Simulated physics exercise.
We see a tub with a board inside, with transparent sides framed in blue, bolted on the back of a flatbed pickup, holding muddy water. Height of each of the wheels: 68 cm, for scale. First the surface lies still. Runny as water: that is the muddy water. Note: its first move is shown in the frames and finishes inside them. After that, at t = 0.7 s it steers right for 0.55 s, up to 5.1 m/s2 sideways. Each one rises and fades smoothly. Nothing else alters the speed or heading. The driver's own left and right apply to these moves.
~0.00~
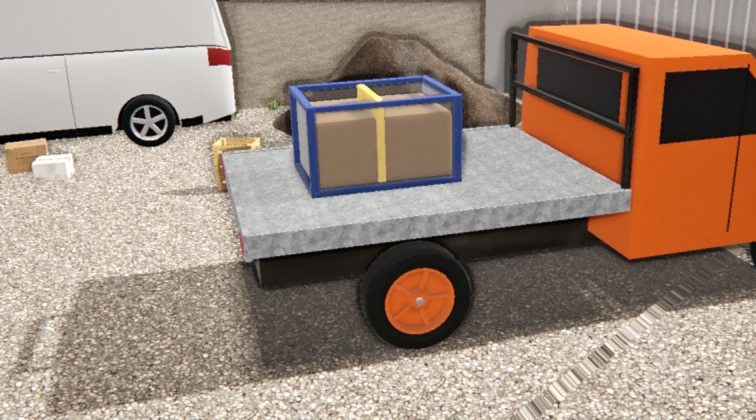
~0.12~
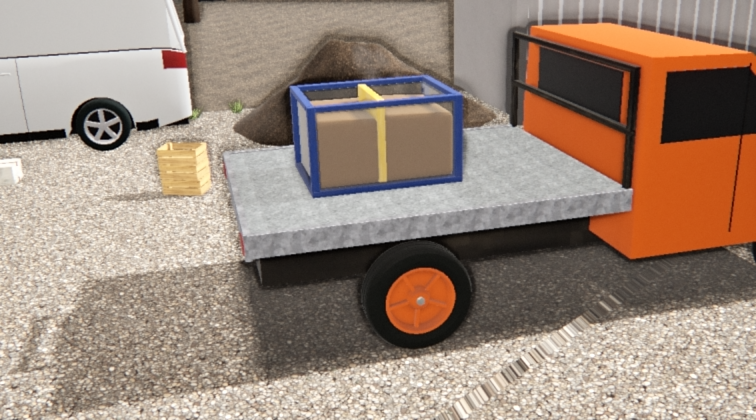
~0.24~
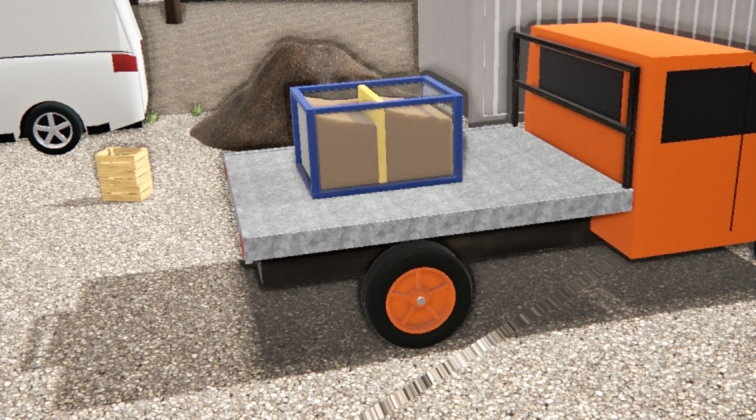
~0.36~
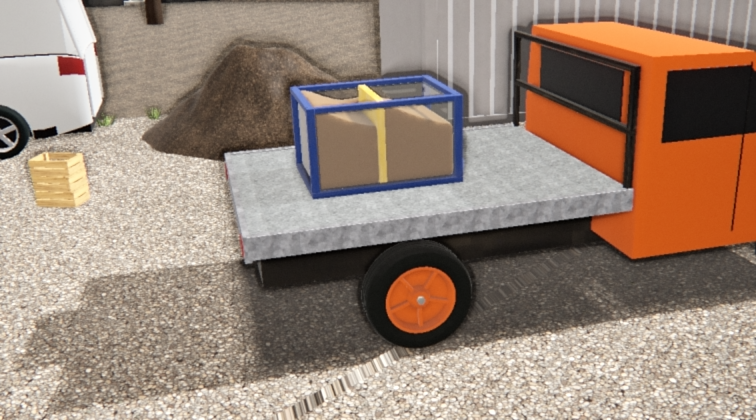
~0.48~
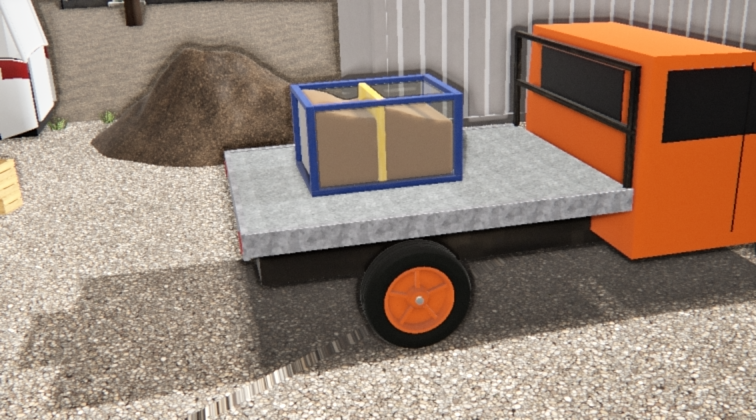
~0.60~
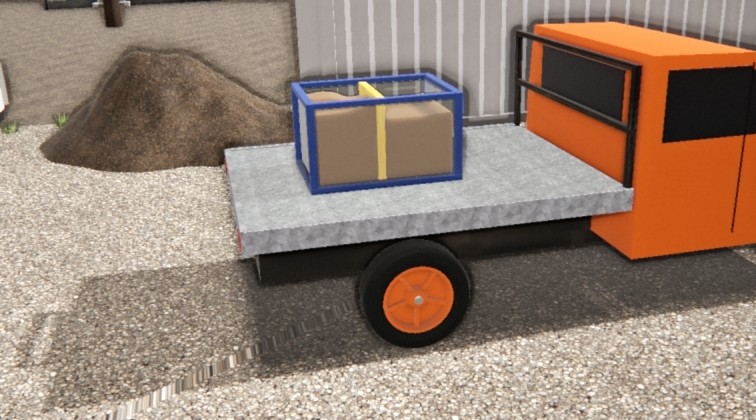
An orange flatbed truck rolls rightward across a pale gravel yard, seen from its side and slightly above by a camera keeping pace. On its grey bed sits a clear-sided, blue-framed tub of muddy brown water with a yellow board inside, while a white van, crates, a dirt heap and walls slide left behind. The water first lies level, then slopes up toward the left and partly flattens again.
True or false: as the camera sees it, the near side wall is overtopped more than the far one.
False.
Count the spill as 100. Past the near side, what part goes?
Close to 10% of it goes that way.
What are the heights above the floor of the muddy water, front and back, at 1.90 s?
Close to 40 cm in front, close to 38 cm behind.
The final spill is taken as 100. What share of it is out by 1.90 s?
80 %.
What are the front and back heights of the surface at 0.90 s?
The front stands at 42 cm and the back at 44 cm.
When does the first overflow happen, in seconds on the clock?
About 1.4 s.
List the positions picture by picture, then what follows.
Level at the front (437, 110); level at the back (324, 120); still flat; the front is on the right, levels are read along the near wall; a wheel hub at (422, 305), in the first frame.
Level at the front (438, 109); level at the back (324, 120); still flat, in the second frame.
Level at the front (438, 114); level at the back (324, 117); rising 6° towards the left end, in the third frame.
Level at the front (438, 119); rising 11° towards the left end, in the fourth frame.
Level at the front (438, 115); level at the back (324, 114); rising 9° towards the left end, in the fifth frame.
Level at the front (439, 109); level at the back (324, 111); rising 4° towards the left end; a wheel hub at (421, 303), in the sixth frame.
Then, 0.90 s in, front 42 cm, middle 38 cm, back 44 cm above the floor; no loss so far.
Then, 1.40 s in, front 44 cm, middle 41 cm, back 38 cm above the floor; the loss stands at 3 per cent, over the far side.
Then, 1.90 s in, front 39 cm, middle 41 cm, back 39 cm above the floor; the loss stands at 8 per cent, over the far side.
Then, 4.24 s in, the loss stands at 9 per cent, over the far side, a little elsewhere; the far side has passed 9 per cent and the near side 0.
